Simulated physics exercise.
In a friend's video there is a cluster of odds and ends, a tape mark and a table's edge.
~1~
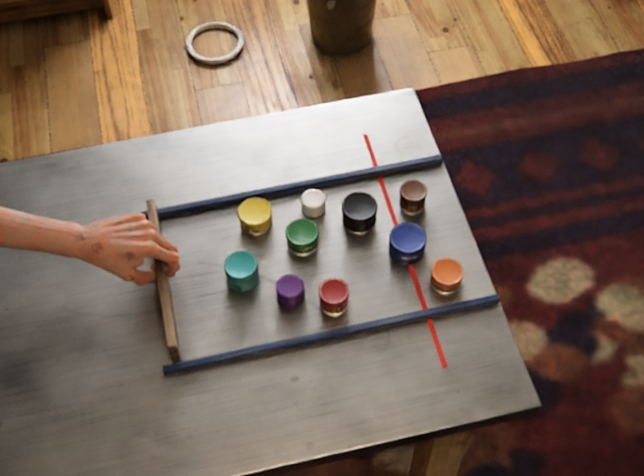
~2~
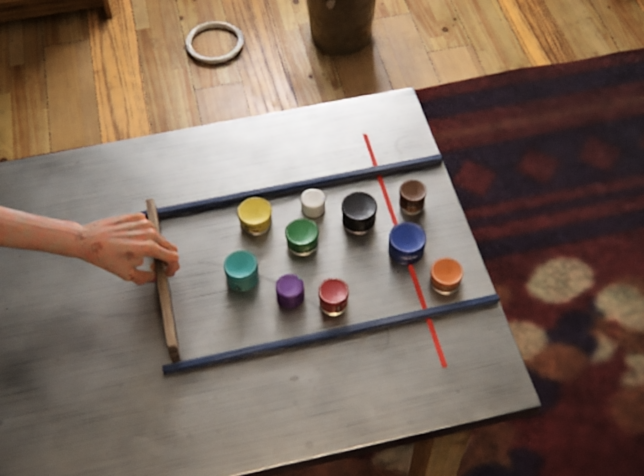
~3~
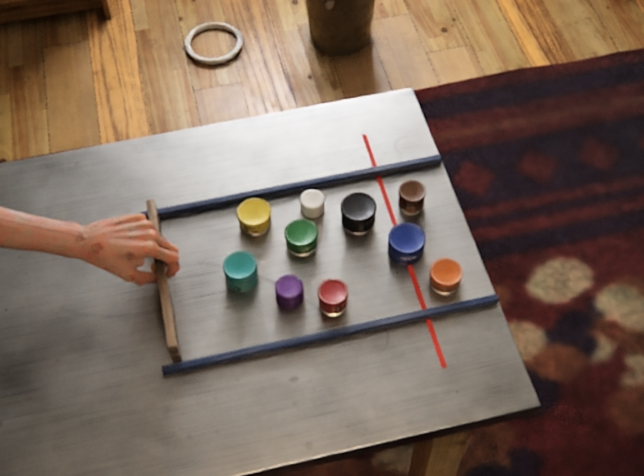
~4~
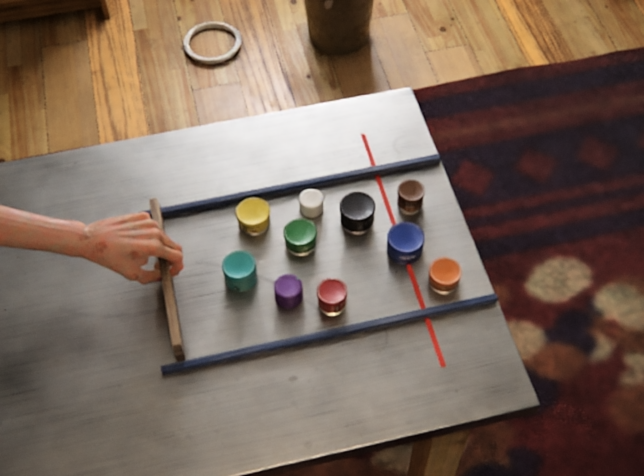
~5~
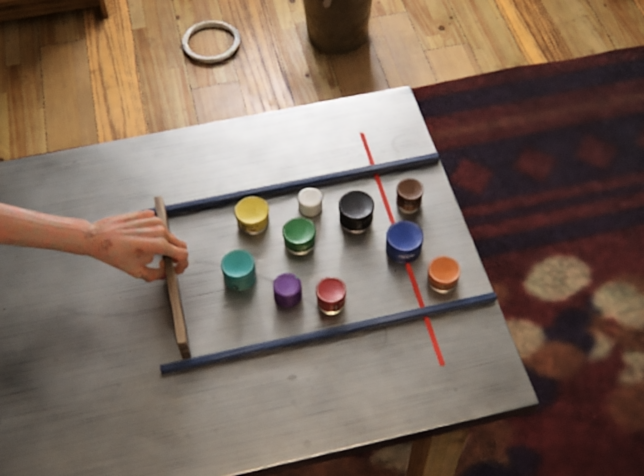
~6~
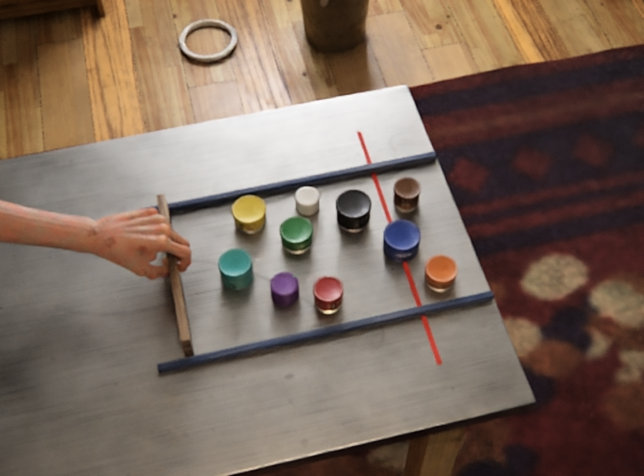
On a metal-topped table beside a patterned rug, a hand holding a wooden board slides it slightly to the right between two dark rails, while the colourful little tubs and tins ahead of it show no clear movement.
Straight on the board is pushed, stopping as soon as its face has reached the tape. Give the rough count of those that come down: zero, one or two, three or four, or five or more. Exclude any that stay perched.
Once it stops, the band for pieces knocked off is one to two, pretty clearly.
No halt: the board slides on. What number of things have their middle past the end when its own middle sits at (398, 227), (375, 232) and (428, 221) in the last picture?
Respectively, 1, 0 and 5.
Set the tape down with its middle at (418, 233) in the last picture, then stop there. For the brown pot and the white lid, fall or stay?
Brown pot down; white lid still up.
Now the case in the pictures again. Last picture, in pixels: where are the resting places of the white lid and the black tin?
The first one ends at (414, 169), the second at (429, 191).
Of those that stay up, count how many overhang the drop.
I count 0 overhanging.
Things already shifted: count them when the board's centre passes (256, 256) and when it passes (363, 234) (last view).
The first count is 2, and then it's 9.
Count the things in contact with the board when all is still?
That makes 5.
A little later, none off yet; orange tin at rest near (441, 273); brown pot at rest near (407, 194); blue tub at rest near (401, 241).
When it is over, the number that fall off is one or two; down, brown pot.
